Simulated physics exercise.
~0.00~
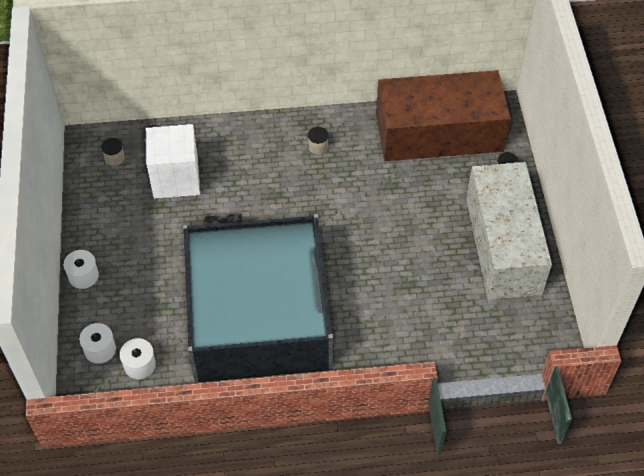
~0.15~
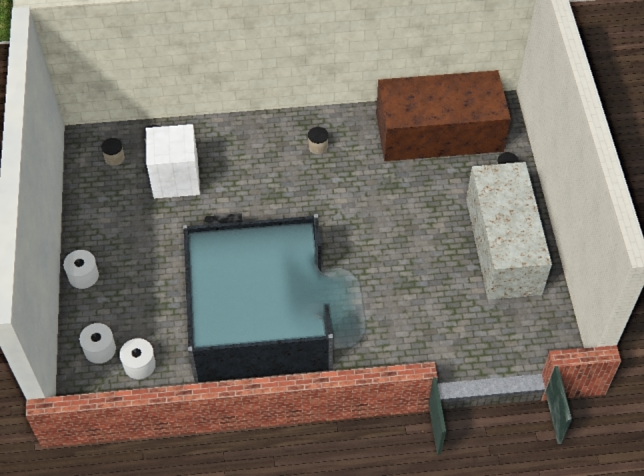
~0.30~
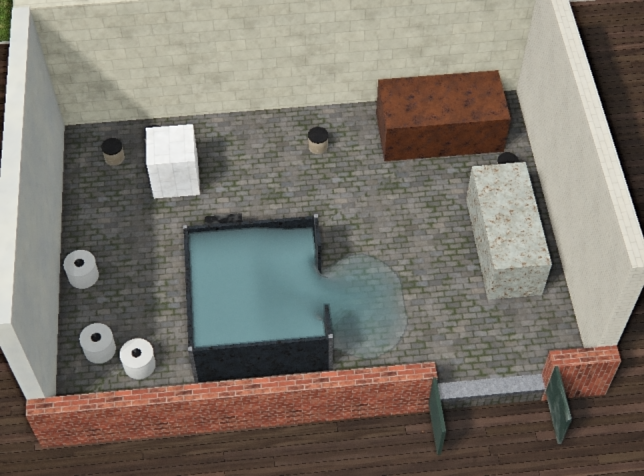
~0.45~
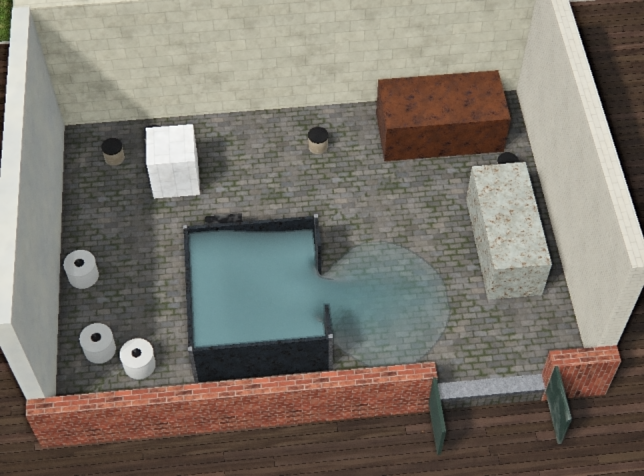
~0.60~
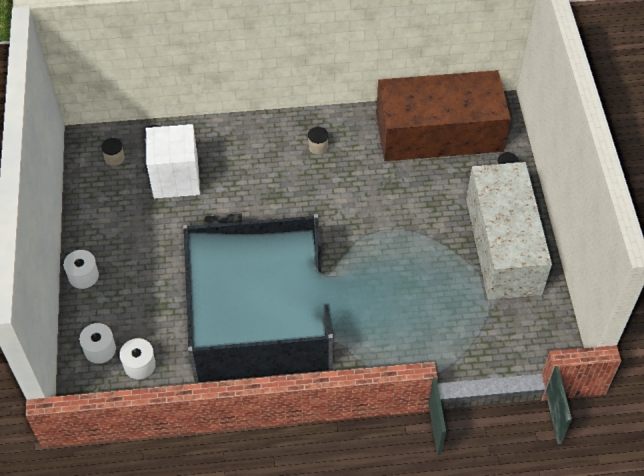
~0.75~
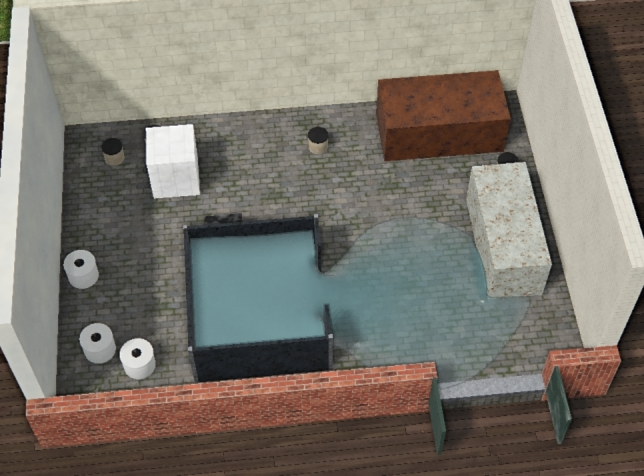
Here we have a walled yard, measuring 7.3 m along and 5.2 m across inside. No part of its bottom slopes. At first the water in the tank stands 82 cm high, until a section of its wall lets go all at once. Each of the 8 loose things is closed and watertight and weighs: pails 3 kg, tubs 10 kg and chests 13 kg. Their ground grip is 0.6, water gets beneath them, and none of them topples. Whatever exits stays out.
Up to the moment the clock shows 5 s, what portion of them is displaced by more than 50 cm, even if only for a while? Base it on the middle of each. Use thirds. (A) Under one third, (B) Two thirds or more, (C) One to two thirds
(A) Under one third.
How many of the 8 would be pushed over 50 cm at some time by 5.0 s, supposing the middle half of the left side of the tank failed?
That gives 6 of them.
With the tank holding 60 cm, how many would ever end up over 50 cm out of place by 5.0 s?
Then 0 of them.
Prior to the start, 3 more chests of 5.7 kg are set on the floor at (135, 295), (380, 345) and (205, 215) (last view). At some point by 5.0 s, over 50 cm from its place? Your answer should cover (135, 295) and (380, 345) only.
Taking them in turn, the first is below the mark and the second above the mark.
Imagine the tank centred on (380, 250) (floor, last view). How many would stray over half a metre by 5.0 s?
1.
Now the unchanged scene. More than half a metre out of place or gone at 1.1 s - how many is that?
Answer: 0.
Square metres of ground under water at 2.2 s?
The covered patch comes to about 15 m2.
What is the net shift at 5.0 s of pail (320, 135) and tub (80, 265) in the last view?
Distances: 30 cm; 0 cm.
After 1.1 s 0 of 8 are over 50 cm from their spots; 0 afloat.
After 2.2 s 0 of 8 are over 50 cm from their spots; 0 afloat.
After 3.5 s 0 of 8 are over 50 cm from their spots; 1 afloat.
After 5.0 s 0 of 8 are over 50 cm from their spots, and 0 have been at some point; 1 afloat.
